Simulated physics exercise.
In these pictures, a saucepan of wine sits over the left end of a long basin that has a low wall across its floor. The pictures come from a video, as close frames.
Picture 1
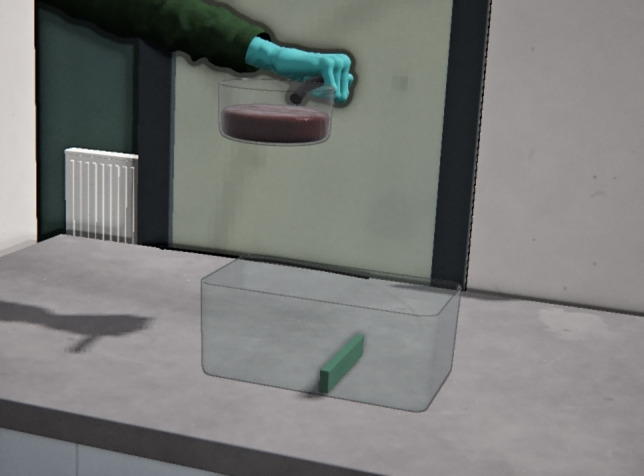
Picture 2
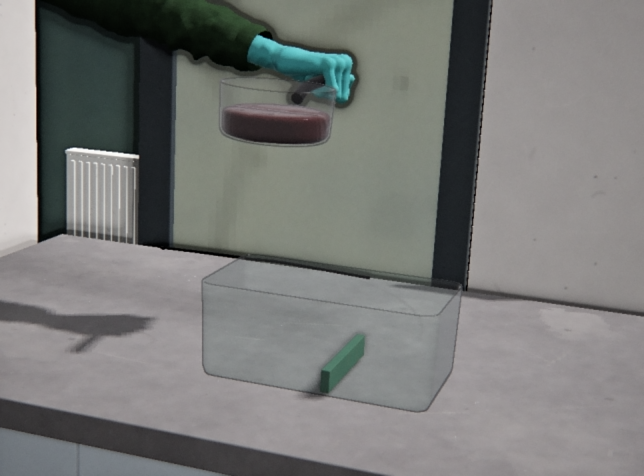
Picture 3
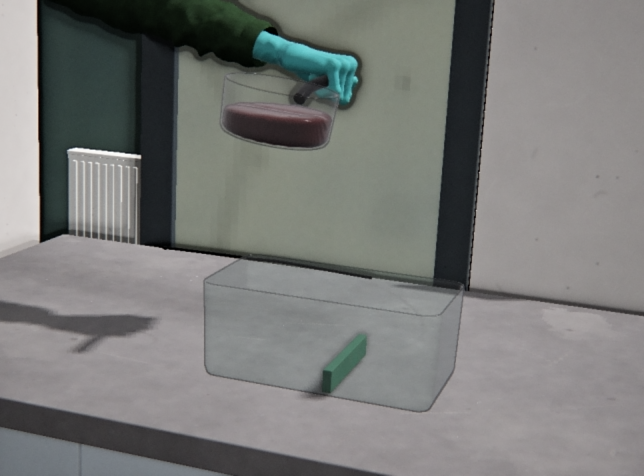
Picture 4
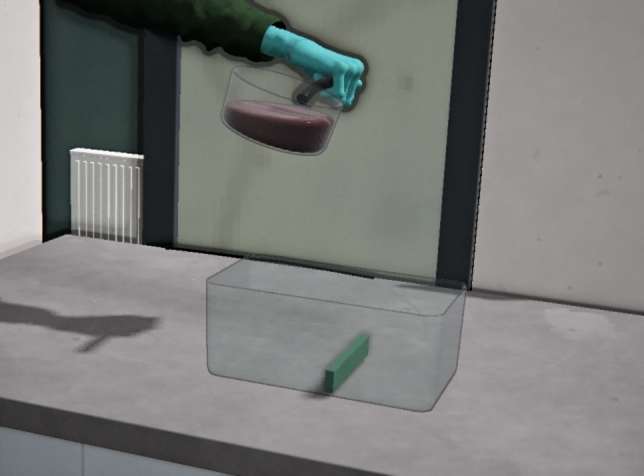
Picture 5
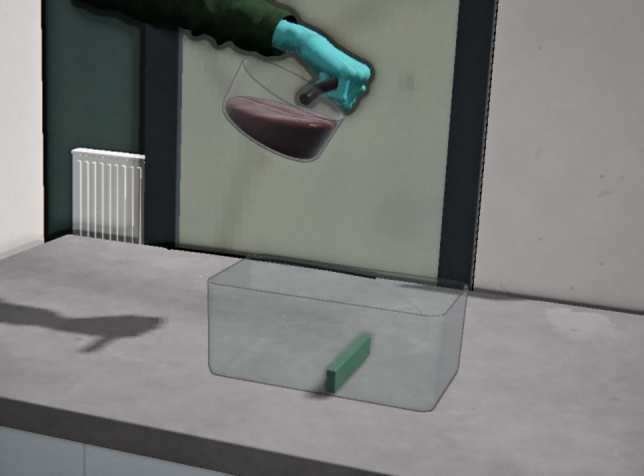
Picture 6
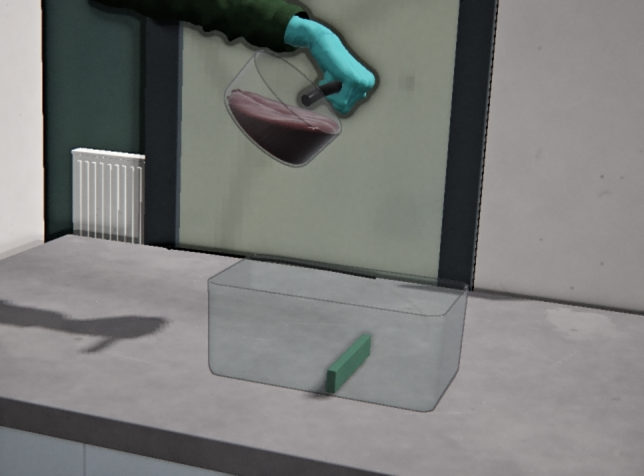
Above a long clear basin with a low green wall on a grey counter, a teal-gloved hand held a clear pan of dark red liquid level, then steadily tilted it steeply down toward the right.
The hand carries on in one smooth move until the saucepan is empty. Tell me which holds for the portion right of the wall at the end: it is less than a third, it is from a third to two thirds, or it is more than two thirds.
The share that settles right of the wall is one third to two thirds, as I see it.
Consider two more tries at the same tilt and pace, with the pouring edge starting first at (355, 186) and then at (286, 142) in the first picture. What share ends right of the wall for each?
Close to 60 % for the first start and close to 20 % for the second.
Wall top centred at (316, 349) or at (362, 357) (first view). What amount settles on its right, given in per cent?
Roughly 65 % and 25 %.
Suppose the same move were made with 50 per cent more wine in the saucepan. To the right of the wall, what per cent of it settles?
Near 50 %.
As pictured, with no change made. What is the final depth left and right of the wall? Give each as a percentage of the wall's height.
Left part: 30 per cent; right part: 40.
A moment on, the saucepan is tipped right over and 11 per cent is still to pour, 1 is left of the wall and 16 right of it.
Next, the saucepan is tipped right over and 1 per cent is still to pour, 37 is left of the wall and 54 right of it.
Then the saucepan is tipped right over and 0 per cent is still to pour, 43 is left of the wall and 51 right of it.
Later the saucepan is tipped right over and 0 per cent is still to pour, 43 is left of the wall and 52 right of it.
Finally, 43 per cent lies left of the wall, 52 right of it and 5 outside.
